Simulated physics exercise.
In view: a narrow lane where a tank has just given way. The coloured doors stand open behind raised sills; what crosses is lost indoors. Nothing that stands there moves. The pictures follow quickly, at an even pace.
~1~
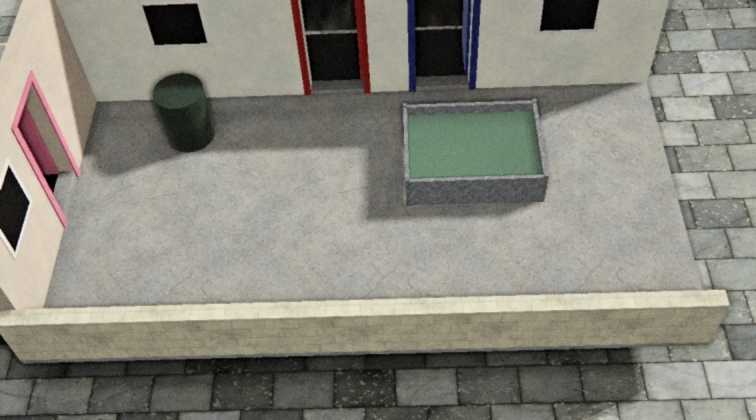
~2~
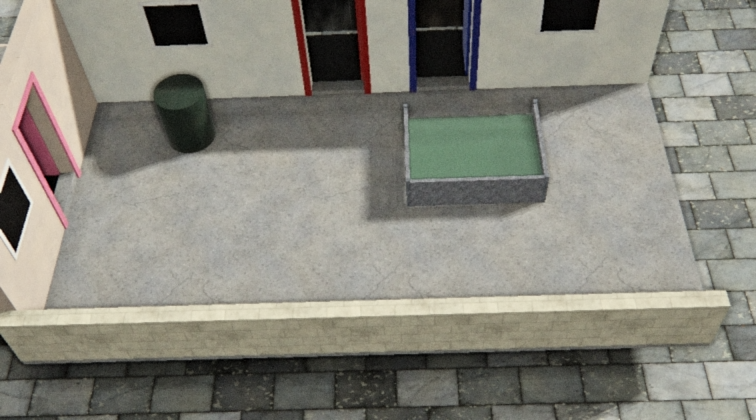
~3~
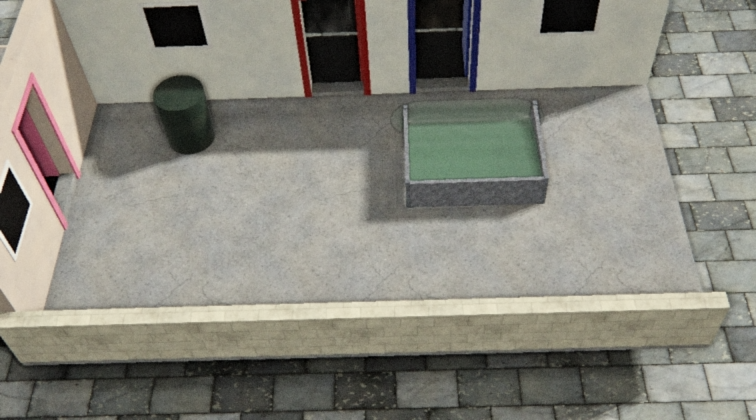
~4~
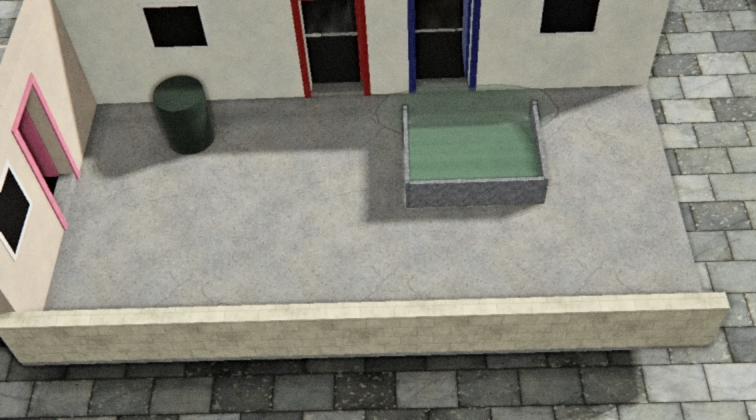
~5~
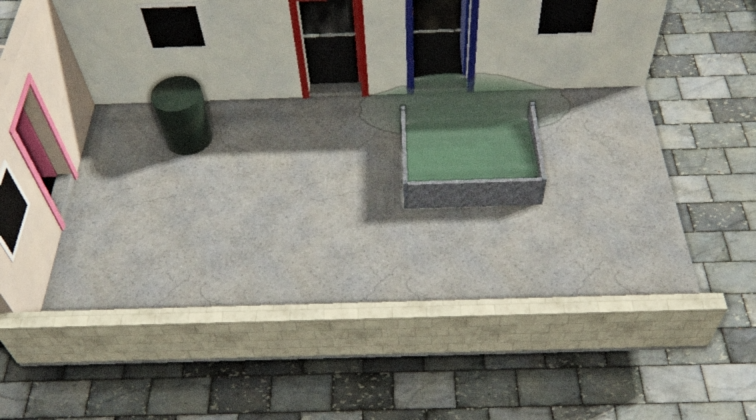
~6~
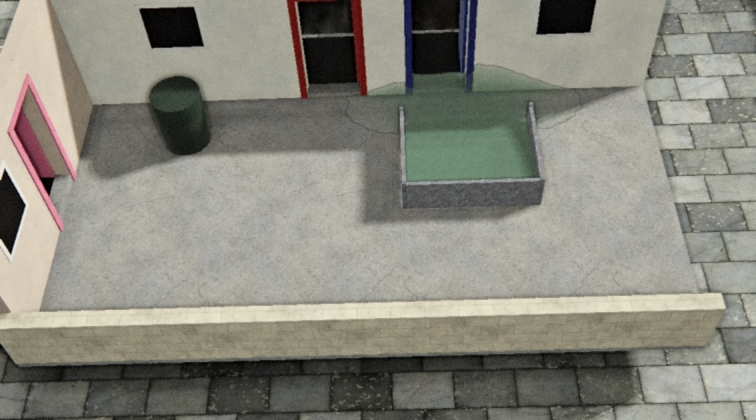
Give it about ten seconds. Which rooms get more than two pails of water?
One by one: The red door stays under that; the pink door stays under that; the blue door takes more than that.
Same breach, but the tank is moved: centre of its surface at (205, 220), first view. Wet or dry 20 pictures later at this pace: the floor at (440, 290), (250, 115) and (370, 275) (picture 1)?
As listed: Not flooded, wet, free of water.
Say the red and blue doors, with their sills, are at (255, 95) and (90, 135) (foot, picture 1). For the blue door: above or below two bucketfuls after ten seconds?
My reading: The blue one takes less.
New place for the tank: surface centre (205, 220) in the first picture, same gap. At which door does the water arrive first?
First comes the door marked red.
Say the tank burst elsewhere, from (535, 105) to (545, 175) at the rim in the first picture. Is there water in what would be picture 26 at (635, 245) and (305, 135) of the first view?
In that order: Flooded, clear.
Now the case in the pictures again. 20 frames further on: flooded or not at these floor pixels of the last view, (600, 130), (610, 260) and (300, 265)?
In that order: Wet, clear, dry.
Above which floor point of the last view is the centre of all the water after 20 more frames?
I would point to (419, 138).
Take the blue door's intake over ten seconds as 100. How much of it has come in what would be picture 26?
Close to 100 %.
A moment on, water covers 10 % of the floor; the red door wet at the sill, nothing in, the pink door not reached, the blue door far over two buckets in.
Next, water covers 20 % of the floor; the red door wet at the sill, nothing in, the pink door not reached, the blue door far over two buckets in.
Then, water covers 30 % of the floor; the red door wet at the sill, nothing in, the pink door not reached, the blue door far over two buckets in.
Later, water covers 45 % of the floor; the red door wet at the sill, nothing in, the pink door wet at the sill, nothing in, the blue door far over two buckets in.
In the end, water covers 50 % of the floor; the red door wet at the sill, nothing in, the pink door wet at the sill, nothing in, the blue door far over two buckets in.
